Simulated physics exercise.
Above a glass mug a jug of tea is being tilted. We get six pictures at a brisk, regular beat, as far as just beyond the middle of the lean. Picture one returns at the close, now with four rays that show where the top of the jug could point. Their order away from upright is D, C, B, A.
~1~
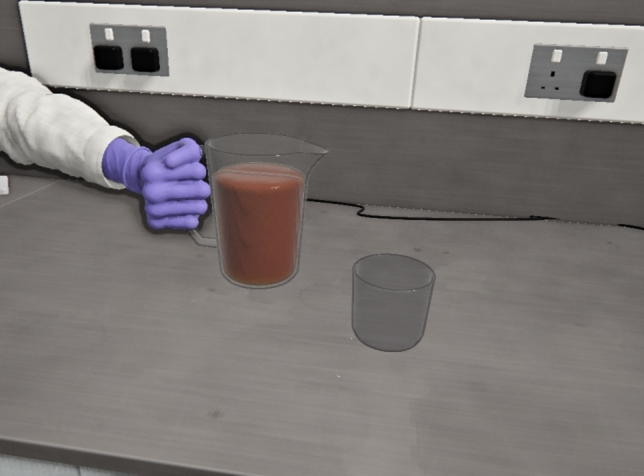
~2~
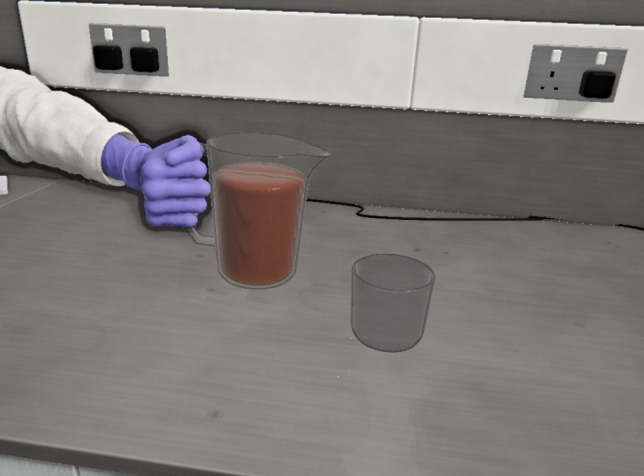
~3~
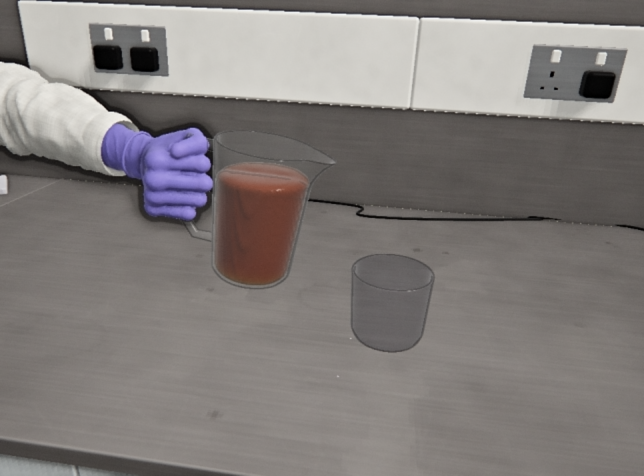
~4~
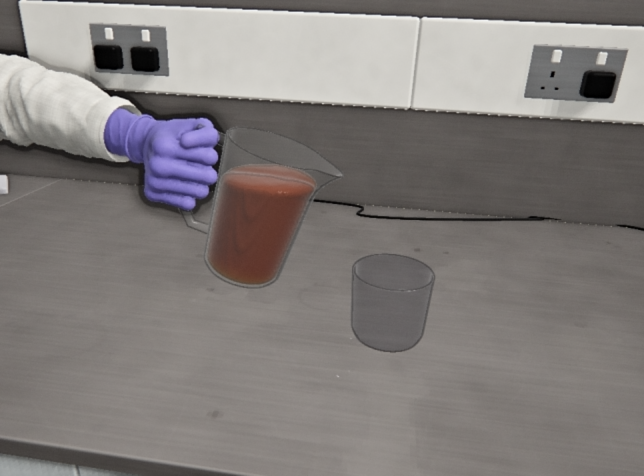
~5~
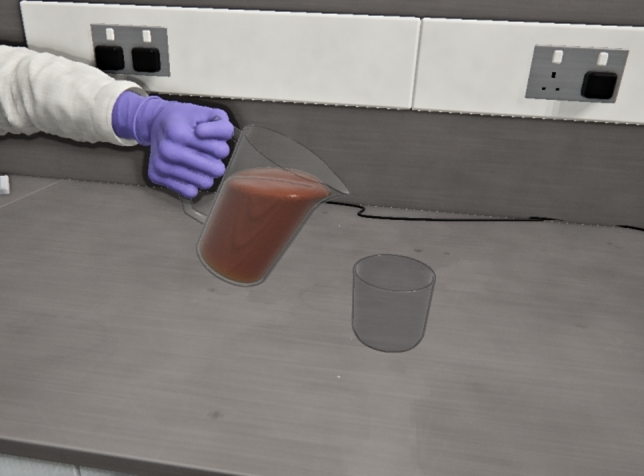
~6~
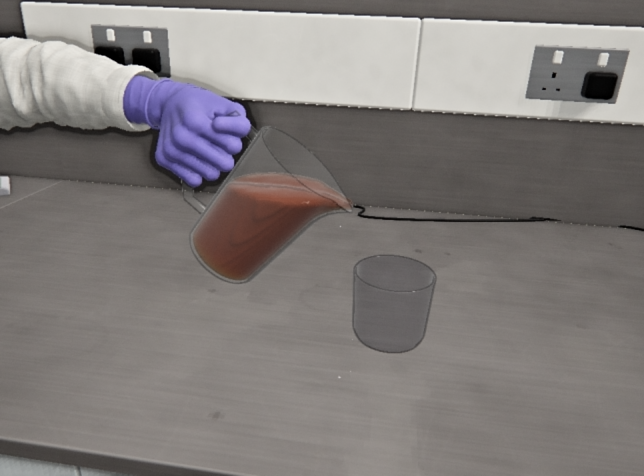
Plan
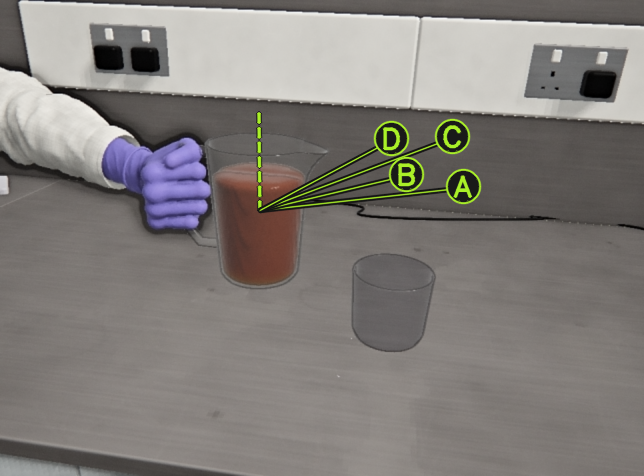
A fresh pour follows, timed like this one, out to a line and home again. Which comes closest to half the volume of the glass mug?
D works best here.
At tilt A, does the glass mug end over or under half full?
Over.
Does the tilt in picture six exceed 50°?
No.
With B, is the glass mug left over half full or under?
Over.
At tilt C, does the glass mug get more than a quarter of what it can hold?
Yes, it does.
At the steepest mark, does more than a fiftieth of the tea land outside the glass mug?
Yes, it does.
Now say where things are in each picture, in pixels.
In the first frame, upright, lip at (327, 151); rim of the glass mug round (394, 270); nothing has left yet.
In the second frame, upright, lip at (329, 154); nothing has left yet.
In the third frame, tipped about 8°, lip at (335, 162); nothing has left yet.
In the fourth frame, tipped about 16°, lip at (342, 175); nothing has left yet.
In the fifth frame, tipped about 27°, lip at (349, 192); nothing has left yet.
In the sixth frame, tipped about 39°, lip at (352, 210); nothing has left yet.
In lime, A at (447, 189); B at (389, 179); C at (437, 143); D at (377, 147).
With A, the glass mug ends with about 80 % of what it can hold; 19 % of the tea is spilt.
With B, the glass mug ends with about 81 % of what it can hold; 5 % of the tea is spilt.
With C, the glass mug ends with about 67 % of what it can hold.
With D, the glass mug ends with about 49 % of what it can hold.
